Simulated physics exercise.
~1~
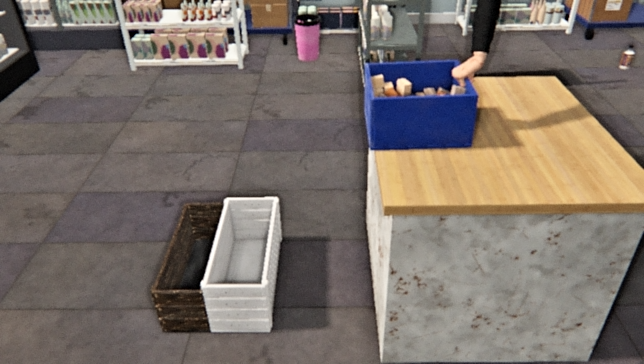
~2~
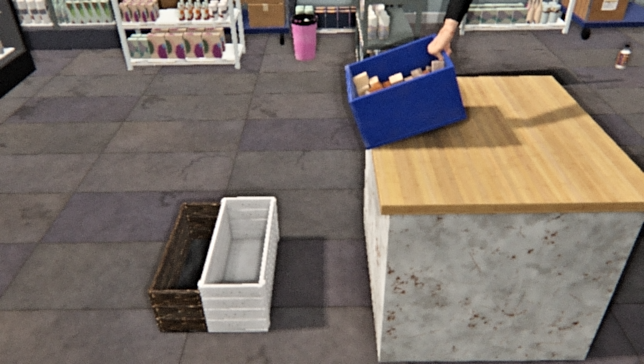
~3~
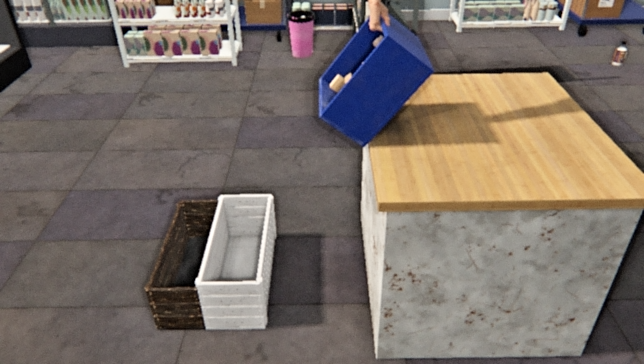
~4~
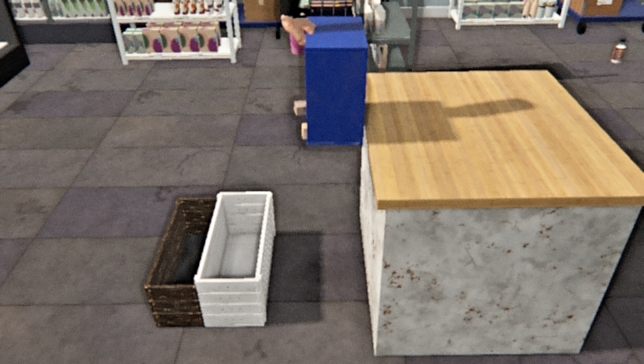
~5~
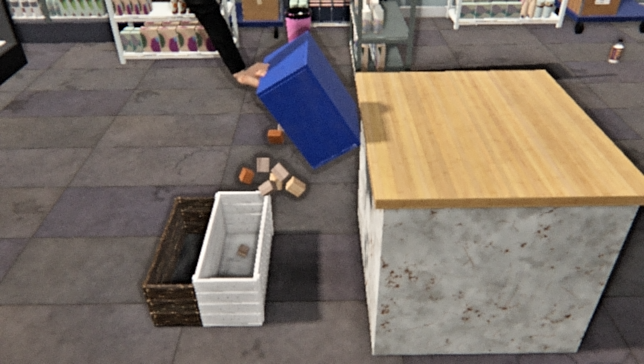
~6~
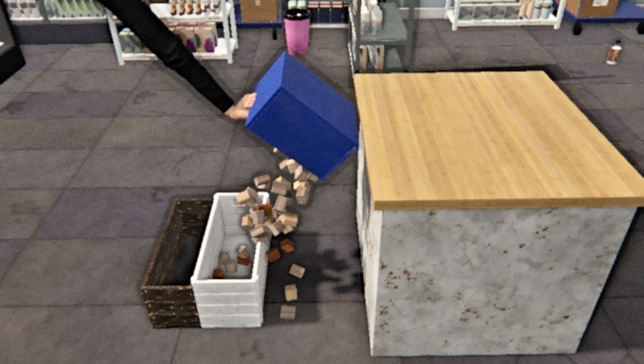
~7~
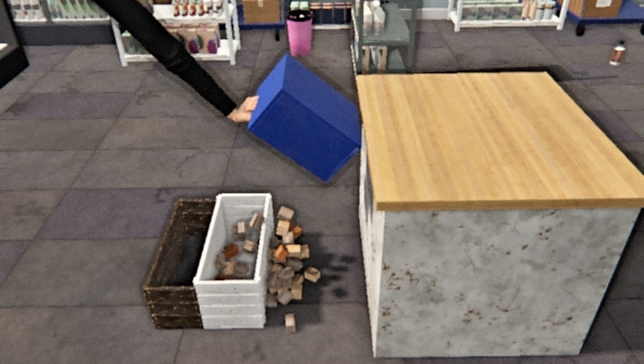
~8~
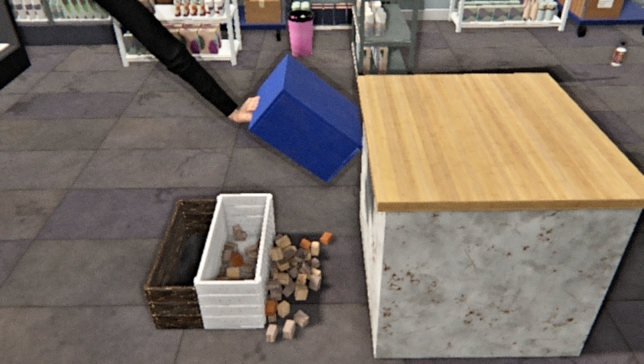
Shop floor, a hand tipping small wooden blocks from a blue box off a bench, some filling a white box, more landing short.
